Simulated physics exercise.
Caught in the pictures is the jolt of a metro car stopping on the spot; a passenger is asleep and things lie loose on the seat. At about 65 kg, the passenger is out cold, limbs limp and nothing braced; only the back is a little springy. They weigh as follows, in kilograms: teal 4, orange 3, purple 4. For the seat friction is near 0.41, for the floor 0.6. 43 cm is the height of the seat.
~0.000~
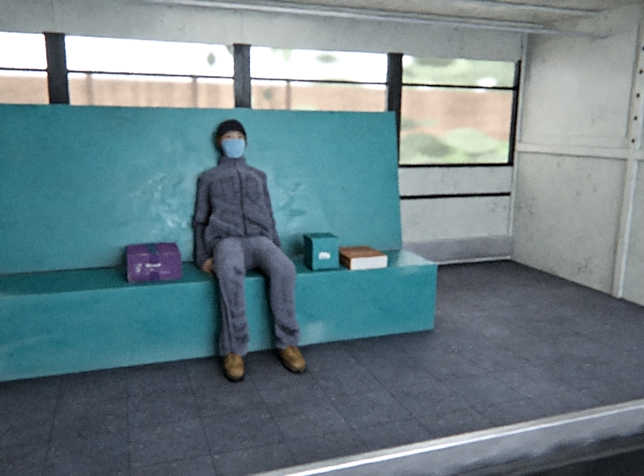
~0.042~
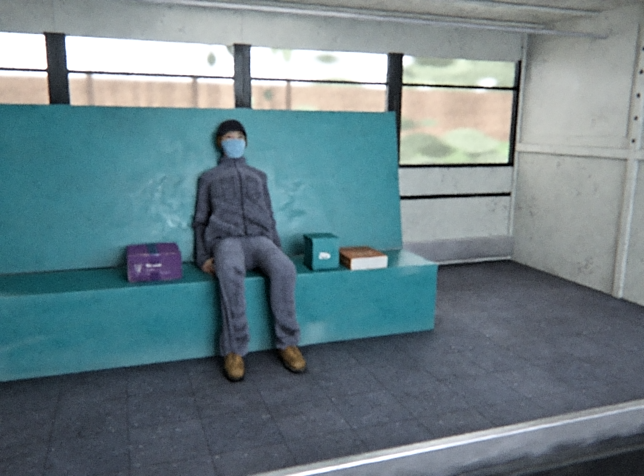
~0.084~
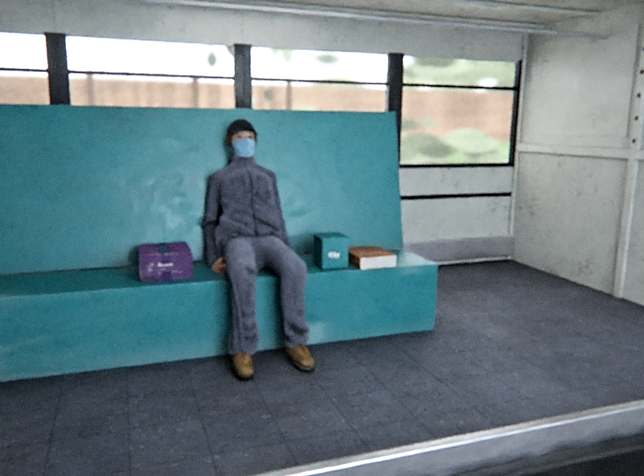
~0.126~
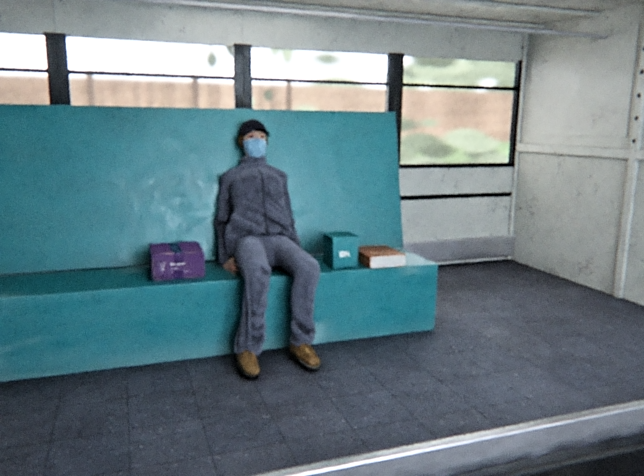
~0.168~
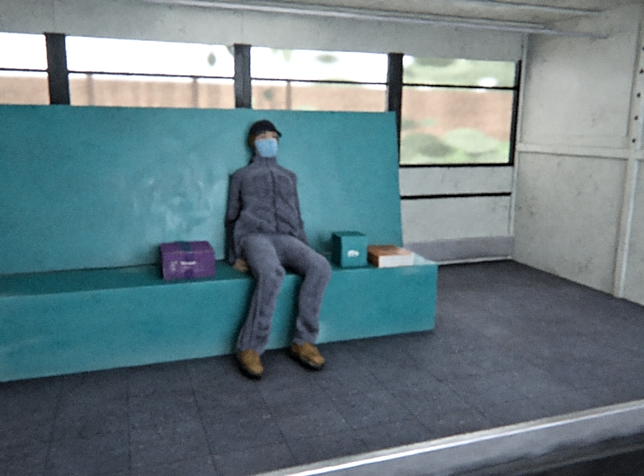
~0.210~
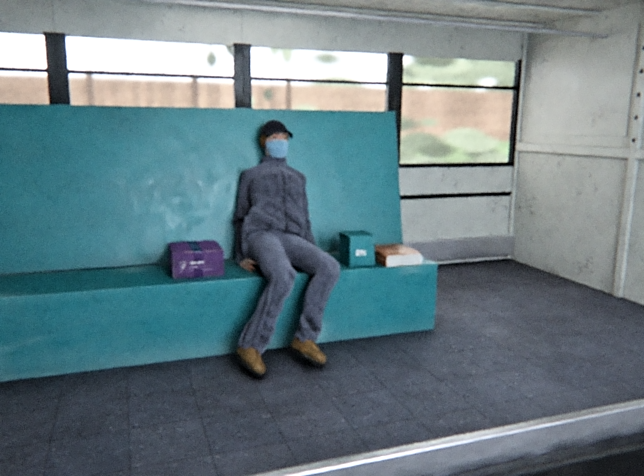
At the start, a masked passenger in grey sits slumped and still on a long teal seat, between a purple carton and a teal container beside a flat orange item. Then all three objects slide a short way right along the seat, while the passenger's body shifts right, feet moving only slightly.
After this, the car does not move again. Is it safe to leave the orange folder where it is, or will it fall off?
Safe to leave; it stays.
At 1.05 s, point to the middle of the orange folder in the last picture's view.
It would sit at about pixel (419, 254) then.
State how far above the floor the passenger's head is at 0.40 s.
Head height: Approx. 110 cm.
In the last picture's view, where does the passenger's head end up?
(395, 239).
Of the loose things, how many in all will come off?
Summing up, 0.
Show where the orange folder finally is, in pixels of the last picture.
You'll find it around (421, 255) at the end.
After 0.40 s the orange folder is 9 cm short of the bench end, tilted 0°, near (413, 253) in the last picture's view.
After 0.65 s the orange folder is 8 cm short of the bench end, tilted 0°, near (415, 253) in the last picture's view.
After 1.05 s the orange folder is 6 cm short of the bench end, tilted 0°, near (419, 254) in the last picture's view.
At rest, 2.5 s, teal tub stays on; orange folder stays on; purple carton stays on; passenger's hips keep to the seat.
